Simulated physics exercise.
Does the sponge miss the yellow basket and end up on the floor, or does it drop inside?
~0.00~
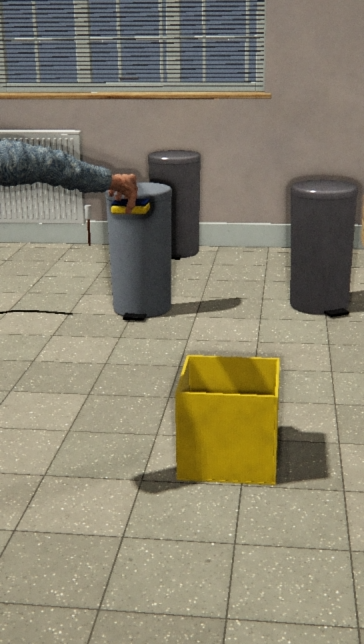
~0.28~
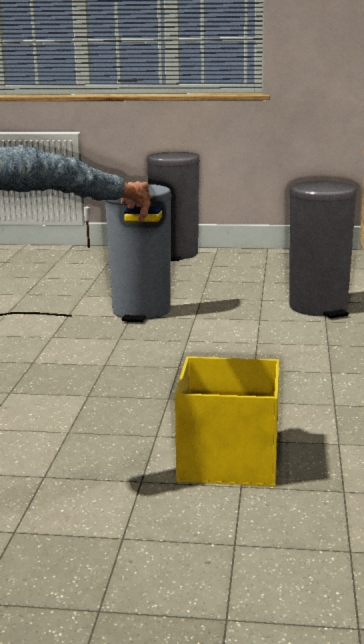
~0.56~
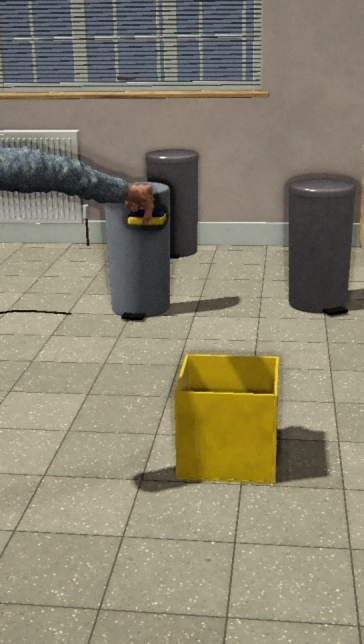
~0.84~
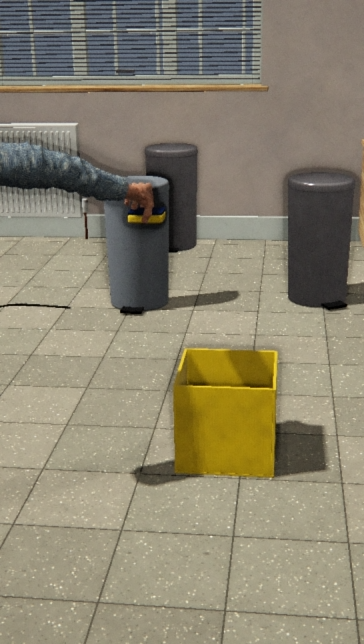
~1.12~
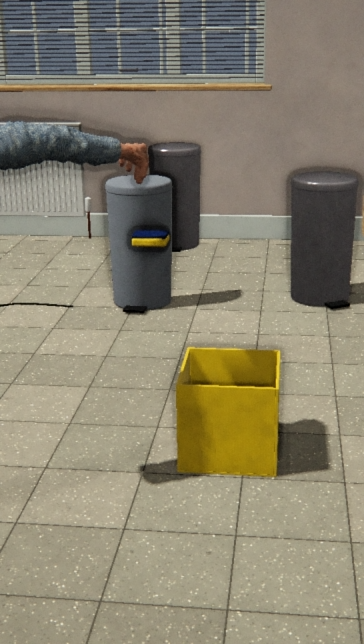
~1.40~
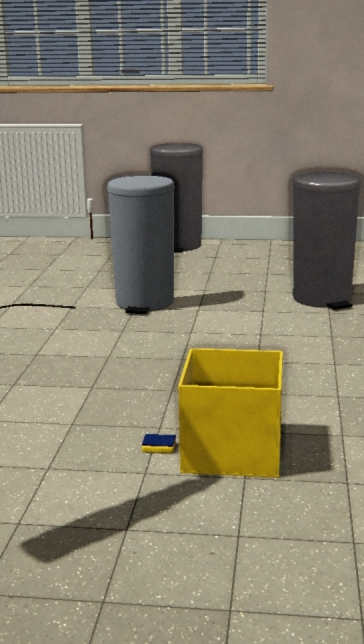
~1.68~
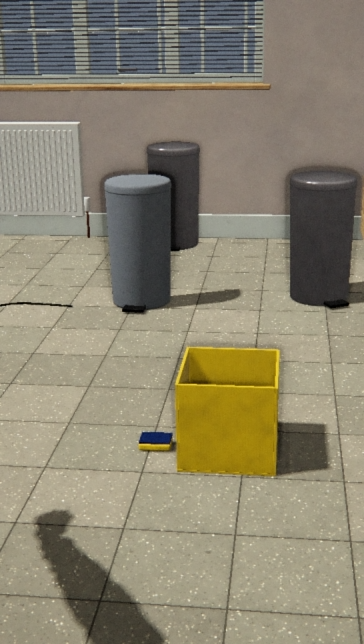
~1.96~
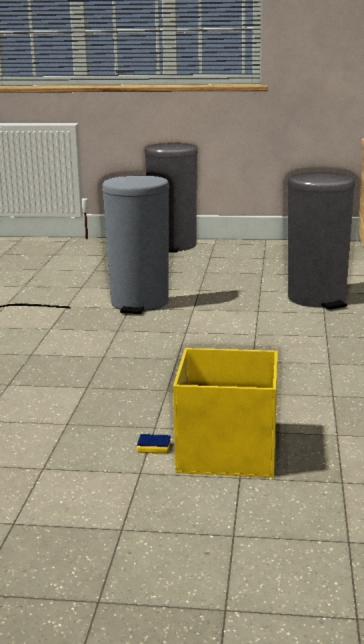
The sponge misses the basket and comes to rest on the floor just to the left of it.
A hand holding a yellow and blue sponge lets it drop, and it lands on the tiled floor beside a yellow basket.
